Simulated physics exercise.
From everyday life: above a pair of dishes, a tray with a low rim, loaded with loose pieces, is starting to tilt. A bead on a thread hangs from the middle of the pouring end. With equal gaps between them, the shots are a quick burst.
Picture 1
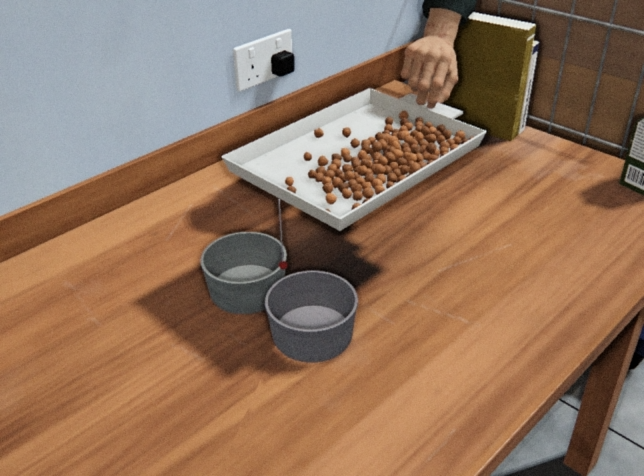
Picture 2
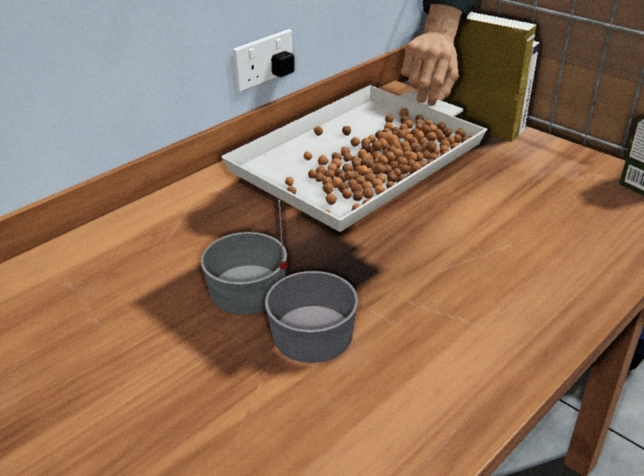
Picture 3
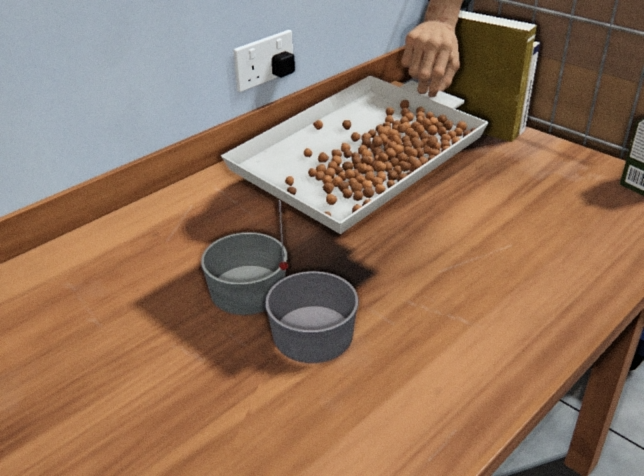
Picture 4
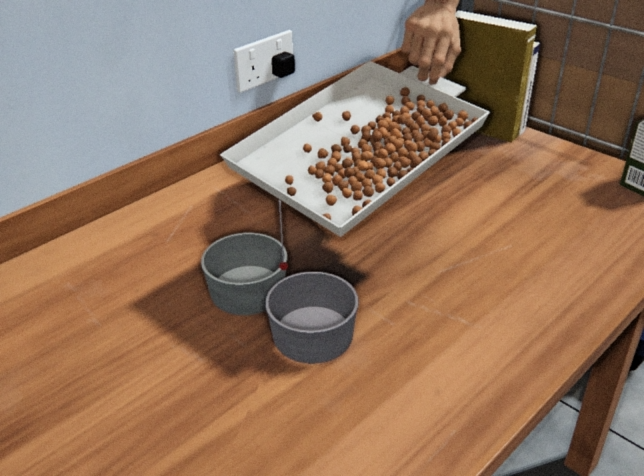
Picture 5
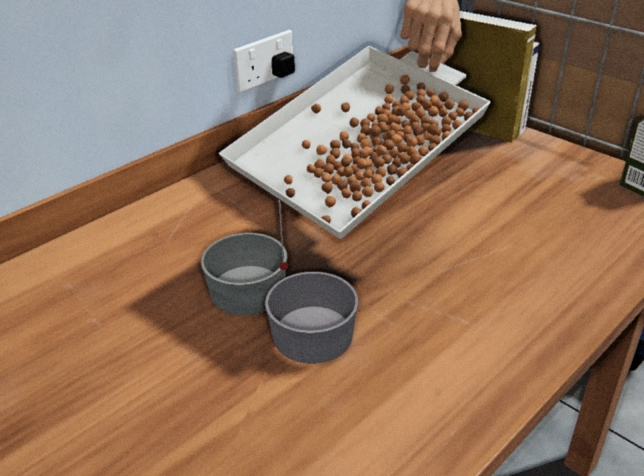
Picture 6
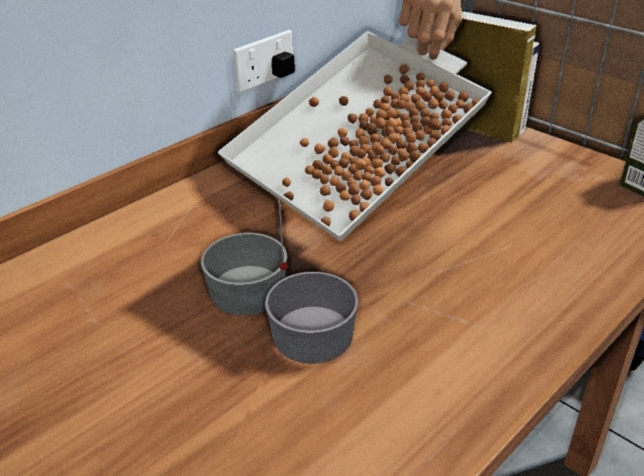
A hand held a shallow white tray of round brown hazelnuts above two grey dishes on a wooden table, then raised its far end, tilting it toward the dishes as some of the nuts shifted slightly.
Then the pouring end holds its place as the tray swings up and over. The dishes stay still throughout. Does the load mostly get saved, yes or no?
Yes, most of it is saved.
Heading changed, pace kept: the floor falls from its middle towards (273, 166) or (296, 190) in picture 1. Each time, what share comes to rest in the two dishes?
Well, 80 percent for one and then 30 percent for the other.
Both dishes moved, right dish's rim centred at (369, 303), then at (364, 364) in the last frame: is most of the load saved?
In order, they'd catch a minor share, and next a major share.
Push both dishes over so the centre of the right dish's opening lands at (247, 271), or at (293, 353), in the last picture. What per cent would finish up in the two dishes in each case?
The first try yields 0% and the second yields 20%.
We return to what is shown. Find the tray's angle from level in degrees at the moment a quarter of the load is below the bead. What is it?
The tilt then is about 85°.
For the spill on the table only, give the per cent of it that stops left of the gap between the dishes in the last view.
Estimate: About 40 per cent.
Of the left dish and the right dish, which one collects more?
Pick: The one placed right.
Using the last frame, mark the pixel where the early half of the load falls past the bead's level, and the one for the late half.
Around (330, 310) first; around (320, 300) second.
Soon, tray tipped steeply; nearly all on the tray; a stray few in the right dish; a stray few outside both; a small part in the air.
A while on, tray tipped past a quarter turn; a small part on the tray; about half in the right dish; about a third outside both; a small part in the air.
Towards the end, tray tipped past a quarter turn; about two thirds in the right dish; about a third outside both.
Finally, tray tipped past a quarter turn; about two thirds in the right dish; none in the left dish; about a third outside both.
